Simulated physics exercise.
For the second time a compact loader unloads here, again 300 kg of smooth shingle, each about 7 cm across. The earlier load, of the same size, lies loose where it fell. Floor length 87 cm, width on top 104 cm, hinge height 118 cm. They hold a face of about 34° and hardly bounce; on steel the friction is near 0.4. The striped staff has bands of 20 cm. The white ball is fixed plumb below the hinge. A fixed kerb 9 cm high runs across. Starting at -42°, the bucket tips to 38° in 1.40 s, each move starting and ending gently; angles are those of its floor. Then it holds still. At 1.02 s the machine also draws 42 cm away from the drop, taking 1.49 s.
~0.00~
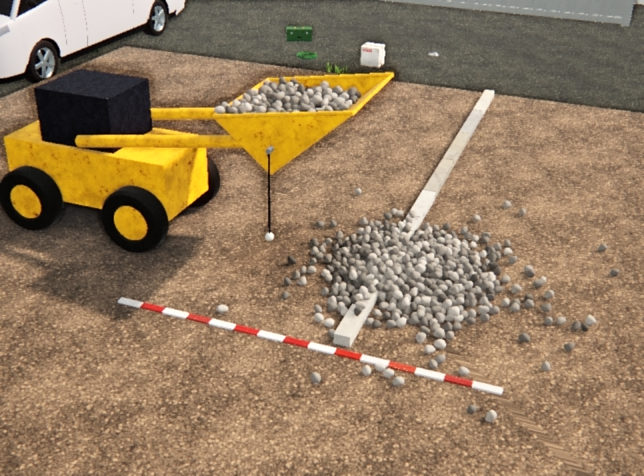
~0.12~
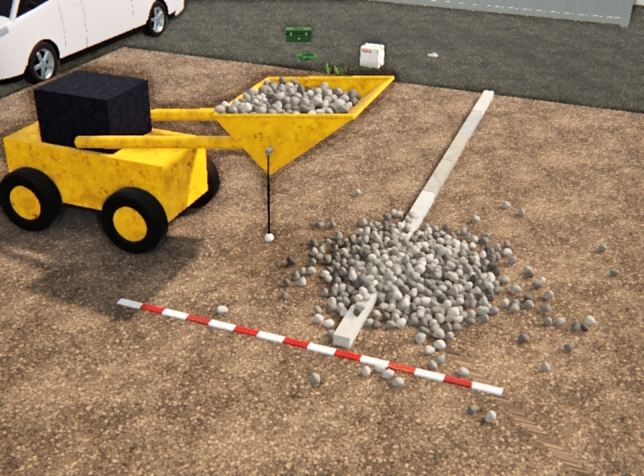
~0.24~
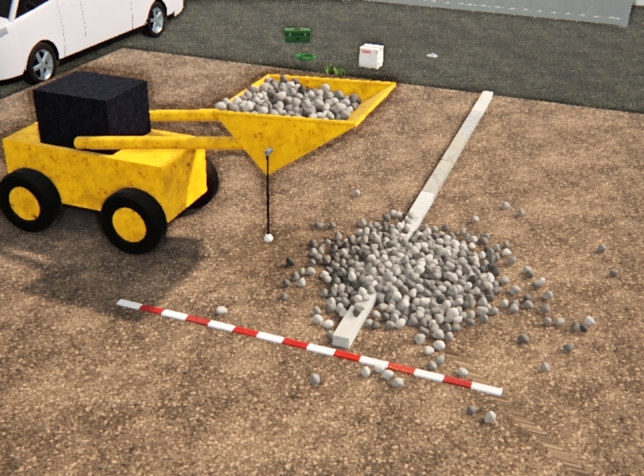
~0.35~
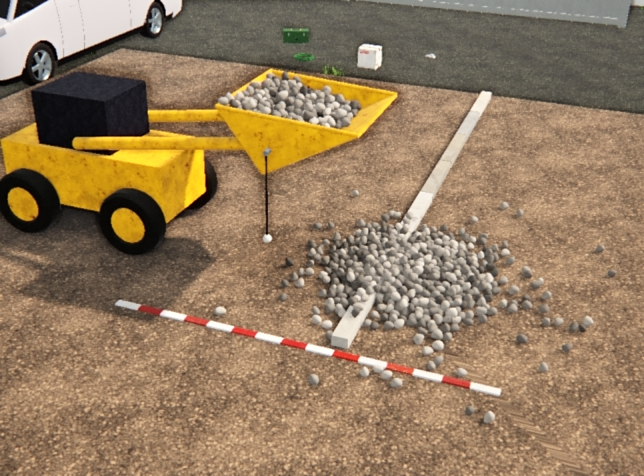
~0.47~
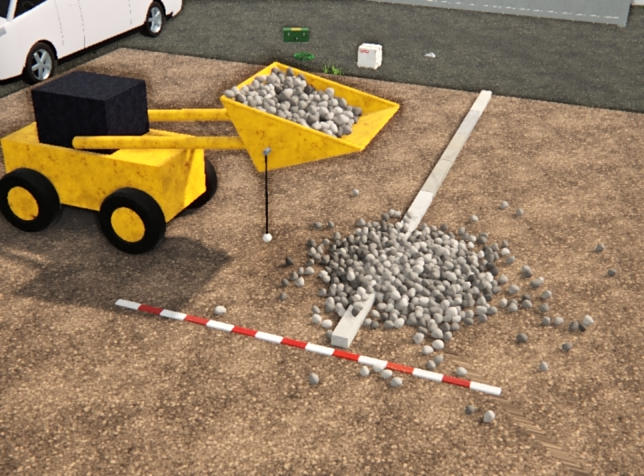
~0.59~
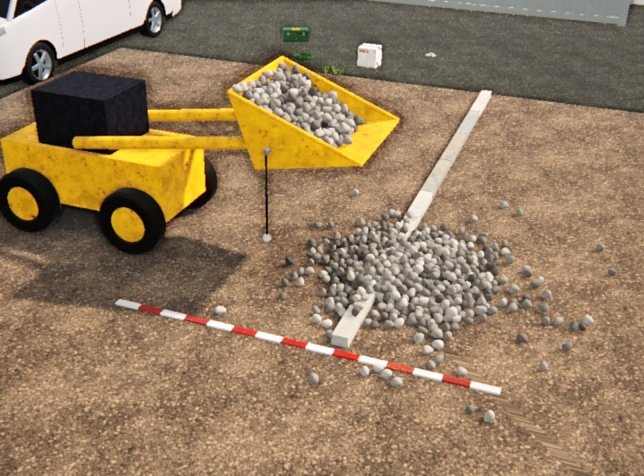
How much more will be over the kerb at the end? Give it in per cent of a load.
Roughly 39 per cent of a load more.
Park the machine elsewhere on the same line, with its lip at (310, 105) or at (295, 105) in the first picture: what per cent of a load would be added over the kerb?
First some 10, then 0 per cent.
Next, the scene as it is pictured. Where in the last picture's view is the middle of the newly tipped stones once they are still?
Near (372, 258).
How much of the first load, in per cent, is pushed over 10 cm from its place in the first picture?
About 15 per cent.
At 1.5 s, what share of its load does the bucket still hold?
It holds some 35 per cent.
After 1.0 s the floor is at 26°; in per cent of one load, 100 in the bucket, 36 on this side of the kerb, 65 over the kerb; the foremost stones are at (611, 314).
After 1.5 s the floor is at 38°; in per cent of one load, 37 in the bucket, 90 on this side of the kerb, 73 over the kerb; the foremost stones are at (611, 314).
After 3.0 s the floor is at 38°; in per cent of one load, 0 in the bucket, 96 on this side of the kerb, 104 over the kerb; the foremost stones are at (613, 310).
After 5.4 s the floor is at 38°; in per cent of one load, 0 in the bucket, 96 on this side of the kerb, 104 over the kerb; the foremost stones are at (613, 310). Net gain over the kerb, 39.
